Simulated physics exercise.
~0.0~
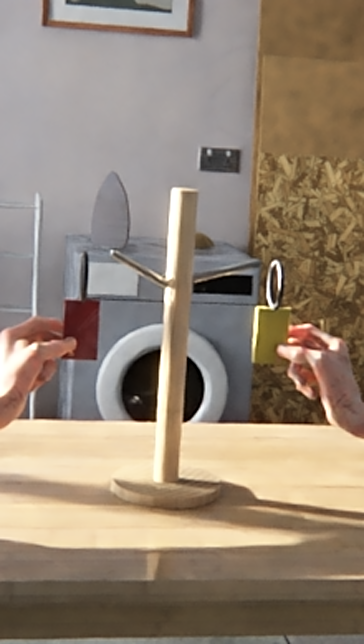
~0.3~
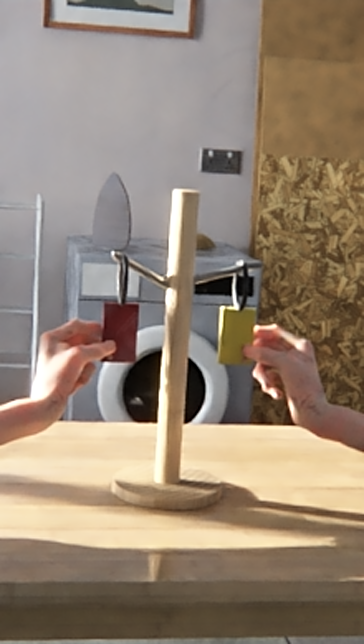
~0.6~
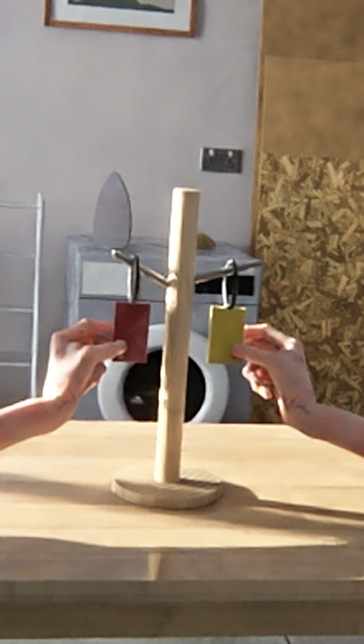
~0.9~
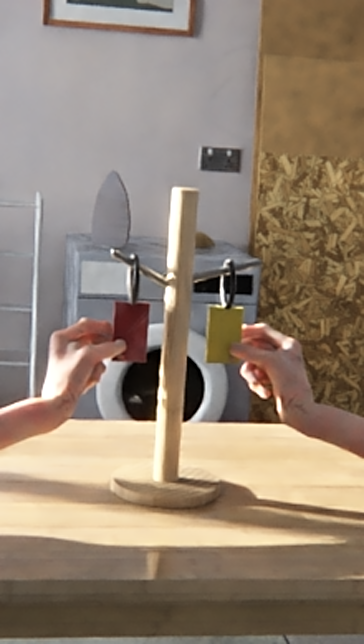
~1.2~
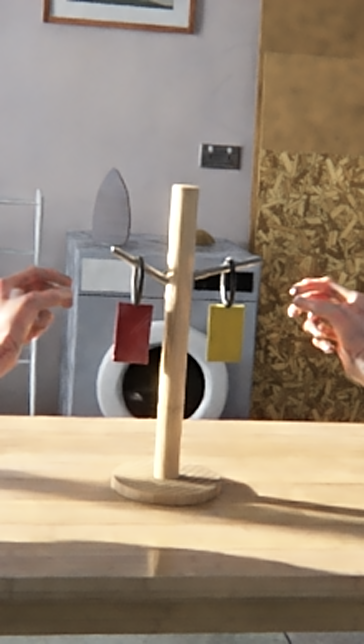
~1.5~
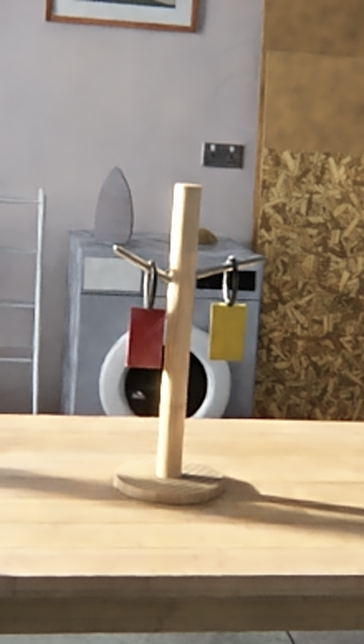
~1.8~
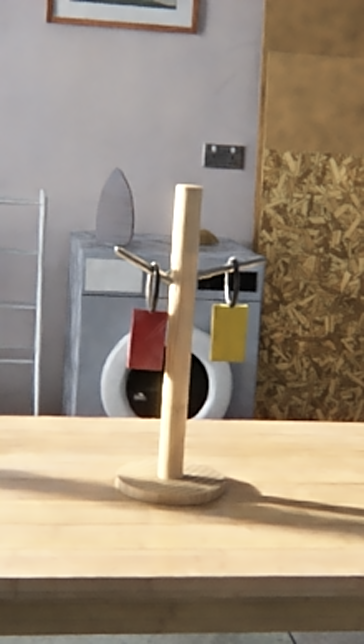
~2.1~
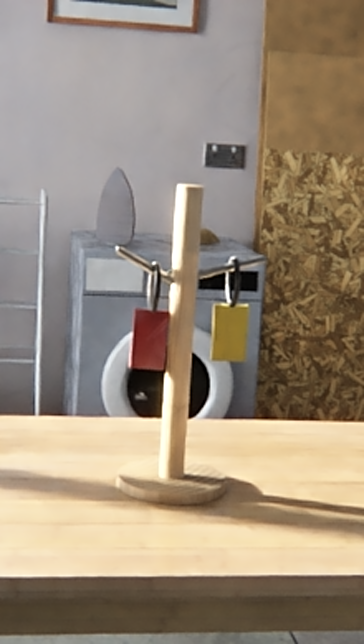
Two hands bring in a red tag from the left and a yellow tag from the right, each with a ring on top, toward a wooden peg stand. The stand sits on a pale wooden table, seen from the front by a slightly swaying camera, with a washing machine and grey wall behind. The hands move the tags inward and loop the rings over the angled pegs. They hold them there briefly, then let go and draw back out of view. The red tag slides slightly toward the post, and both tags stay hanging.
